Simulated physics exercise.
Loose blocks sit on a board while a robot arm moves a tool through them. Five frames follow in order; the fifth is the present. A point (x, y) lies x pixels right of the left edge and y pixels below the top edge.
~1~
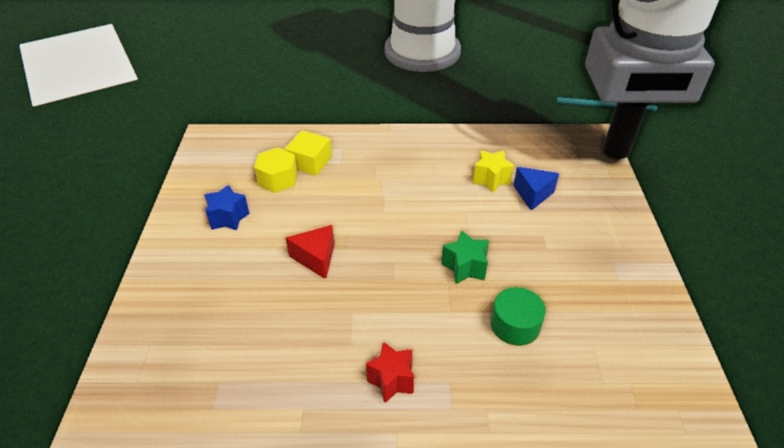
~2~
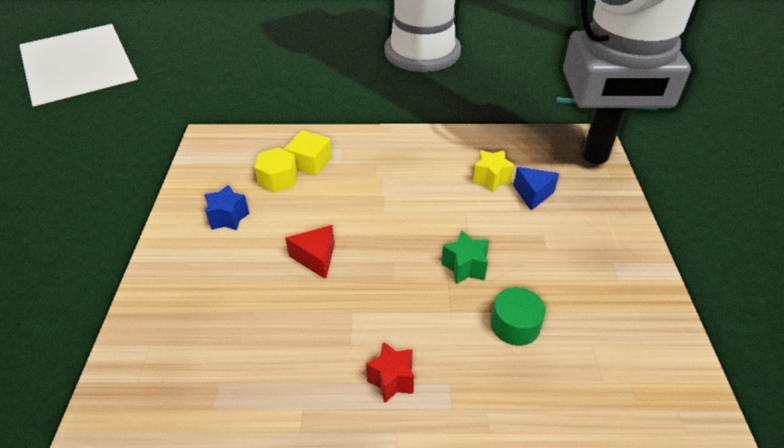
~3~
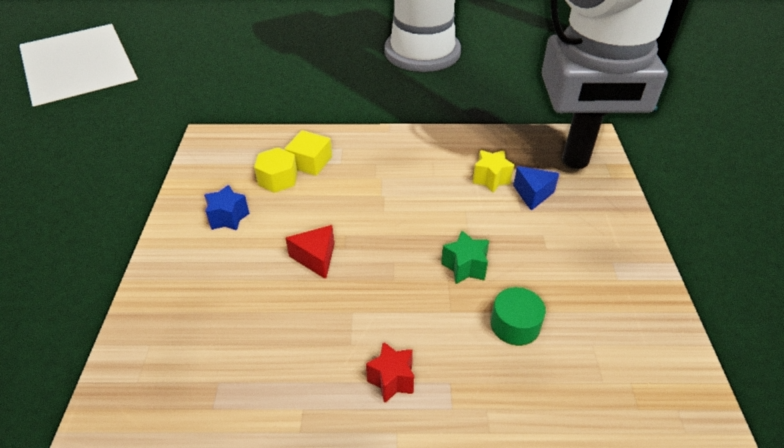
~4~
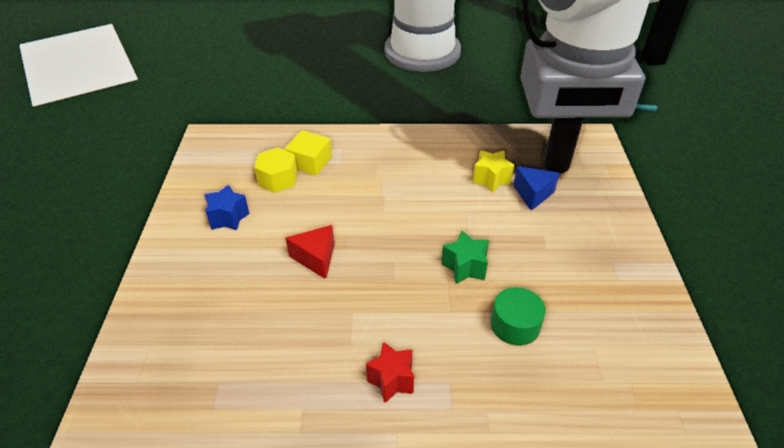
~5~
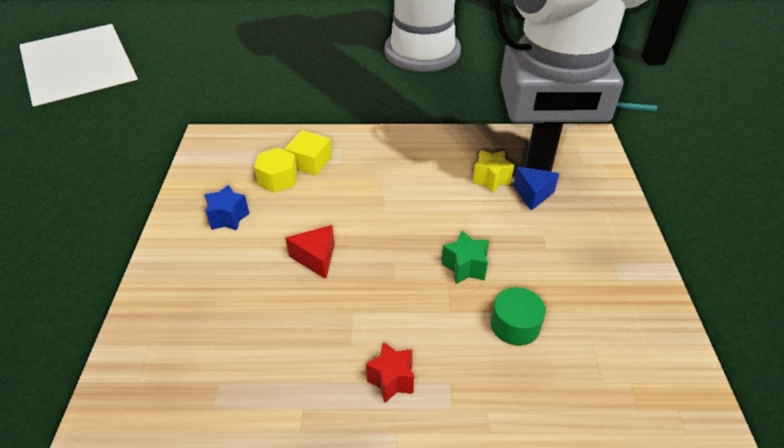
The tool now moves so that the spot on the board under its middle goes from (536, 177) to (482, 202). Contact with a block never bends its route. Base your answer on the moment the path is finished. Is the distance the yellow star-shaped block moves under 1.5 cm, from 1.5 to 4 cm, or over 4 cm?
From 1.5 to 4 cm.
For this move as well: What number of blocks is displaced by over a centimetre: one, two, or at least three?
It looks like two blocks will be pushed more than about 1 cm.
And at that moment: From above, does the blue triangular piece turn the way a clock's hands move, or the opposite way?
Top view: Counterclockwise.
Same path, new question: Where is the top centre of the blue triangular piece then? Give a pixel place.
That would be at about pixel (529, 187).
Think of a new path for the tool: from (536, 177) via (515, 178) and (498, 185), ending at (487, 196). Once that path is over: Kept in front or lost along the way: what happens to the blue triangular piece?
My answer is that the blue triangular piece has slipped off.
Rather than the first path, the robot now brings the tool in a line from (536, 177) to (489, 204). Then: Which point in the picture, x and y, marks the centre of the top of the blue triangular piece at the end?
The middle of its top is at (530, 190).
What follows on the original path. Halfway along, tool at (511, 183); yellow star-shaped block at (484, 161), turned 35° clockwise; blue triangular piece at (530, 187), turned 40° anticlockwise.
At the end, tool at (483, 196); yellow star-shaped block at (476, 164), turned 85° clockwise; blue triangular piece at (529, 187), turned 45° anticlockwise.
